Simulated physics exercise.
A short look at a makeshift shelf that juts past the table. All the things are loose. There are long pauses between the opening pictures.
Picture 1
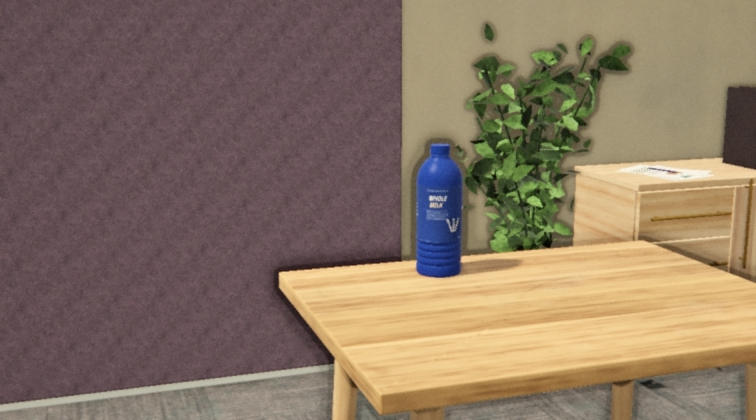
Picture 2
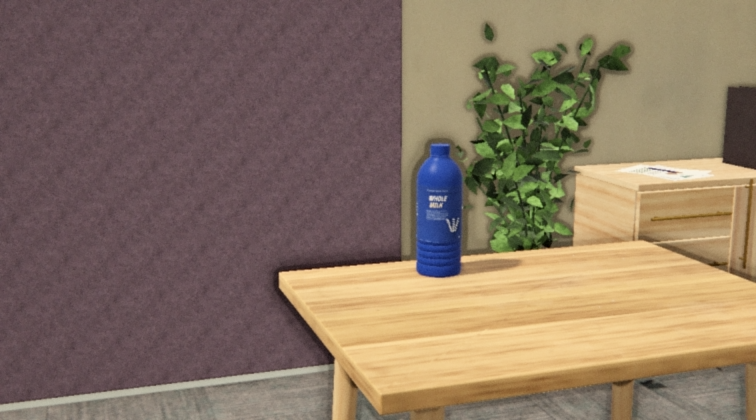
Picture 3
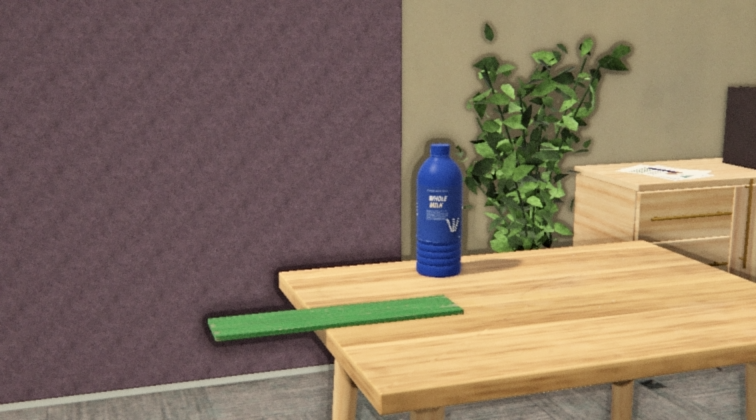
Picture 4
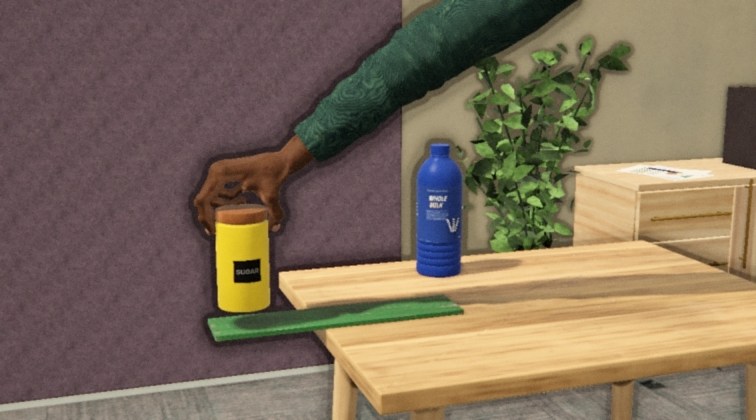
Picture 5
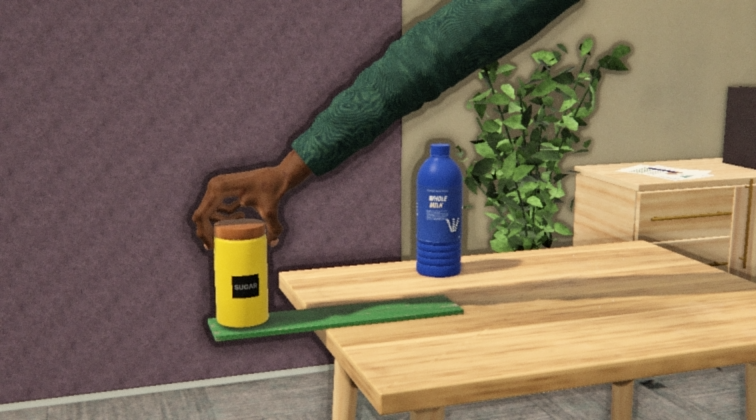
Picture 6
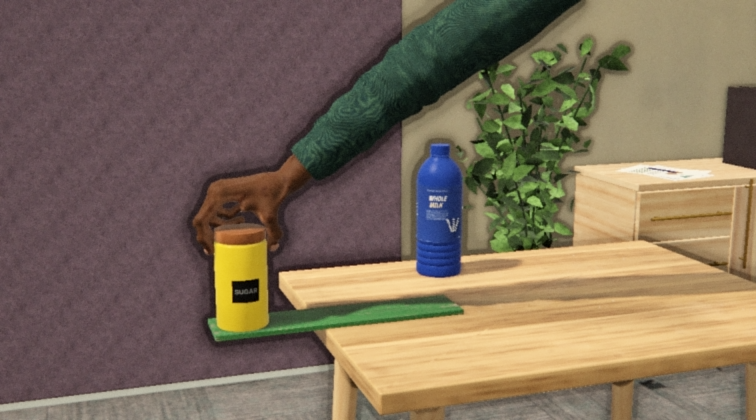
A hand in a green sleeve lowered a yellow jar onto the left end of a green board jutting past the table edge and kept hold of it, while the blue bottle stood still.
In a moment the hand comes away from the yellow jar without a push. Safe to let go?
In the end the board tips off the edge.
Then, 0.40 s later than the last frame, green board and yellow jar now down on the floor or falling.
Then, 0.60 s later than the last frame, things are still on the move.
When it is over, down on the floor or falling, green board and yellow jar; blue bottle as before. The board goes over.
